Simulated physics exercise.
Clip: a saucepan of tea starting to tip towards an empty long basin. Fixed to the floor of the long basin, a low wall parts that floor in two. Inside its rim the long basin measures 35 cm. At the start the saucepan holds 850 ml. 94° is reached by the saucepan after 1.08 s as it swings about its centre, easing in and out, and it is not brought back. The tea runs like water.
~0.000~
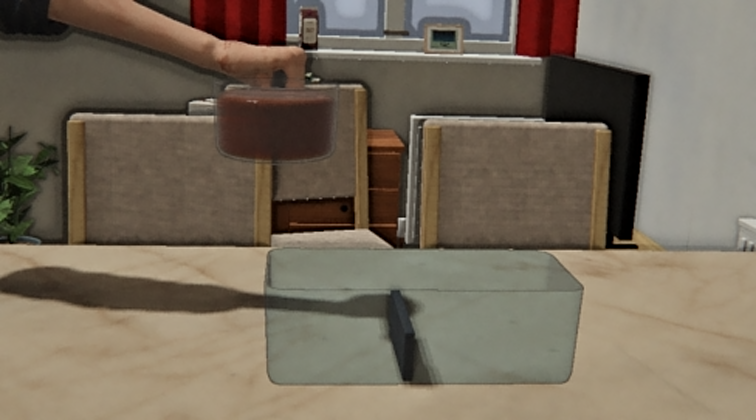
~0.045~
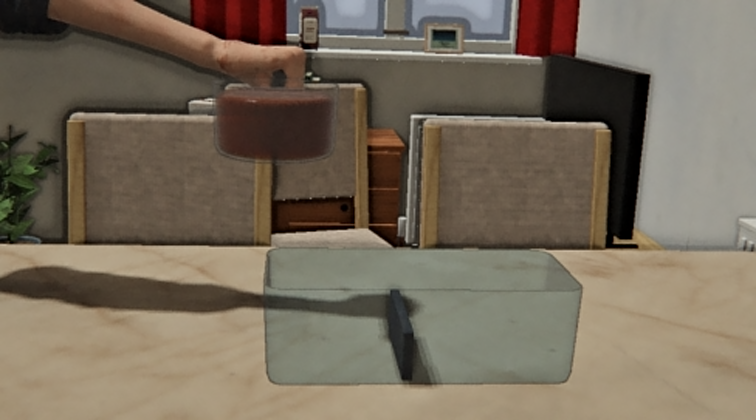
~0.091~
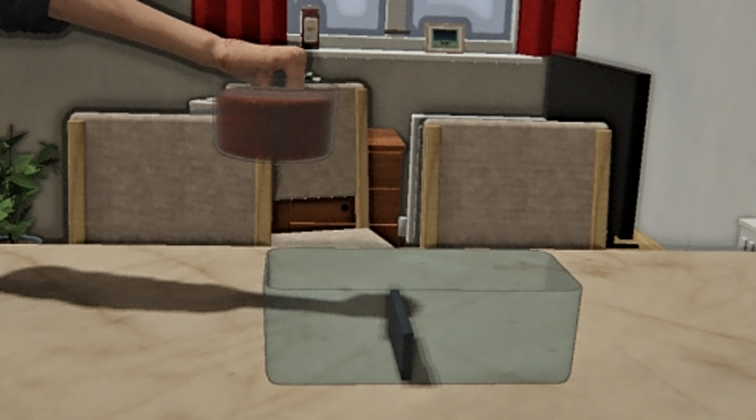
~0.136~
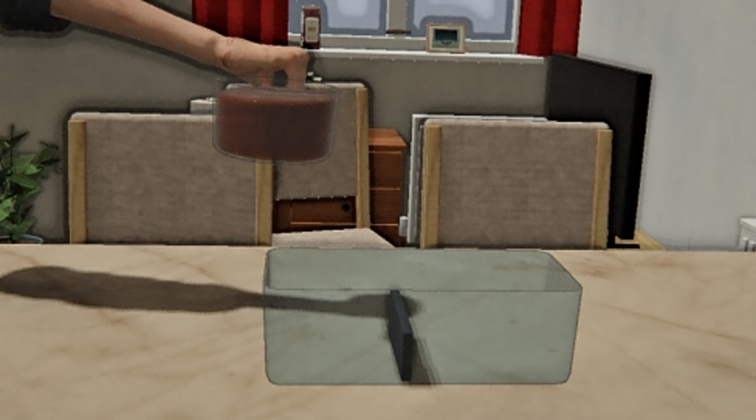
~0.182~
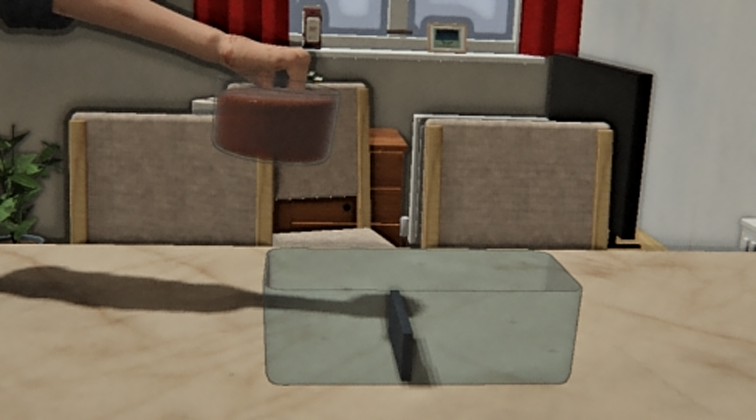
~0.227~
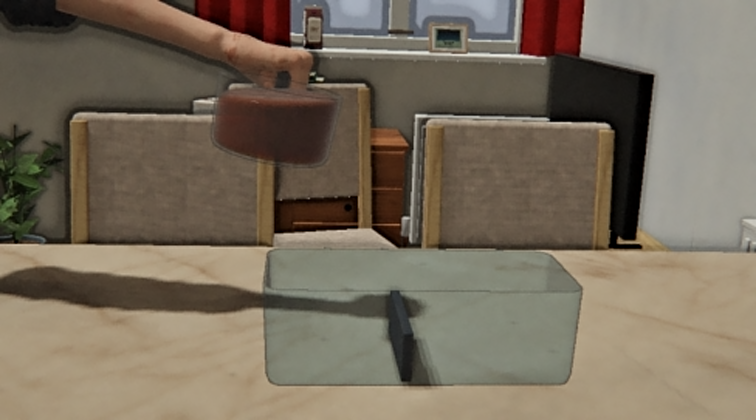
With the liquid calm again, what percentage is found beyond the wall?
Beyond the wall there is roughly 49 percent.
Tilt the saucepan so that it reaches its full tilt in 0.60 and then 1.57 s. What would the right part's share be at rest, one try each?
Result: 35 per cent, then 50 per cent.
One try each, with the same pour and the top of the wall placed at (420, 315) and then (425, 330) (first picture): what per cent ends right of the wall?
In order, 20 and 25 per cent.
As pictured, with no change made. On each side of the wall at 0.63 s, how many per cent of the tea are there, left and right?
4 on the left, 2 on the right, roughly.
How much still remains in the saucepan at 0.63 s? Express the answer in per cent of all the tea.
Still held: Roughly 66 % of the total.
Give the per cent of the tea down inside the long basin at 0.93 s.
Some 64 percent.
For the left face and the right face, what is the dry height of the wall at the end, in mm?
On the left it's about 40 mm; on the right, about 44 mm.
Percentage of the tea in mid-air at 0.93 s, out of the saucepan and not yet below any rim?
I'd say some 18 per cent is in the air.
After 0.63 s the tilt is 60° and 66 per cent is still to pour, 4 is left of the wall and 2 right of it.
After 0.93 s the tilt is 90° and 18 per cent is still to pour, 19 is left of the wall and 45 right of it.
After 1.24 s the tilt is 94° and 3 per cent is still to pour, 43 is left of the wall and 49 right of it.
After 1.58 s the tilt is 94° and 1 per cent is still to pour, 48 is left of the wall and 49 right of it.
In the end 49 per cent lies left of the wall, 49 right of it and 2 outside.
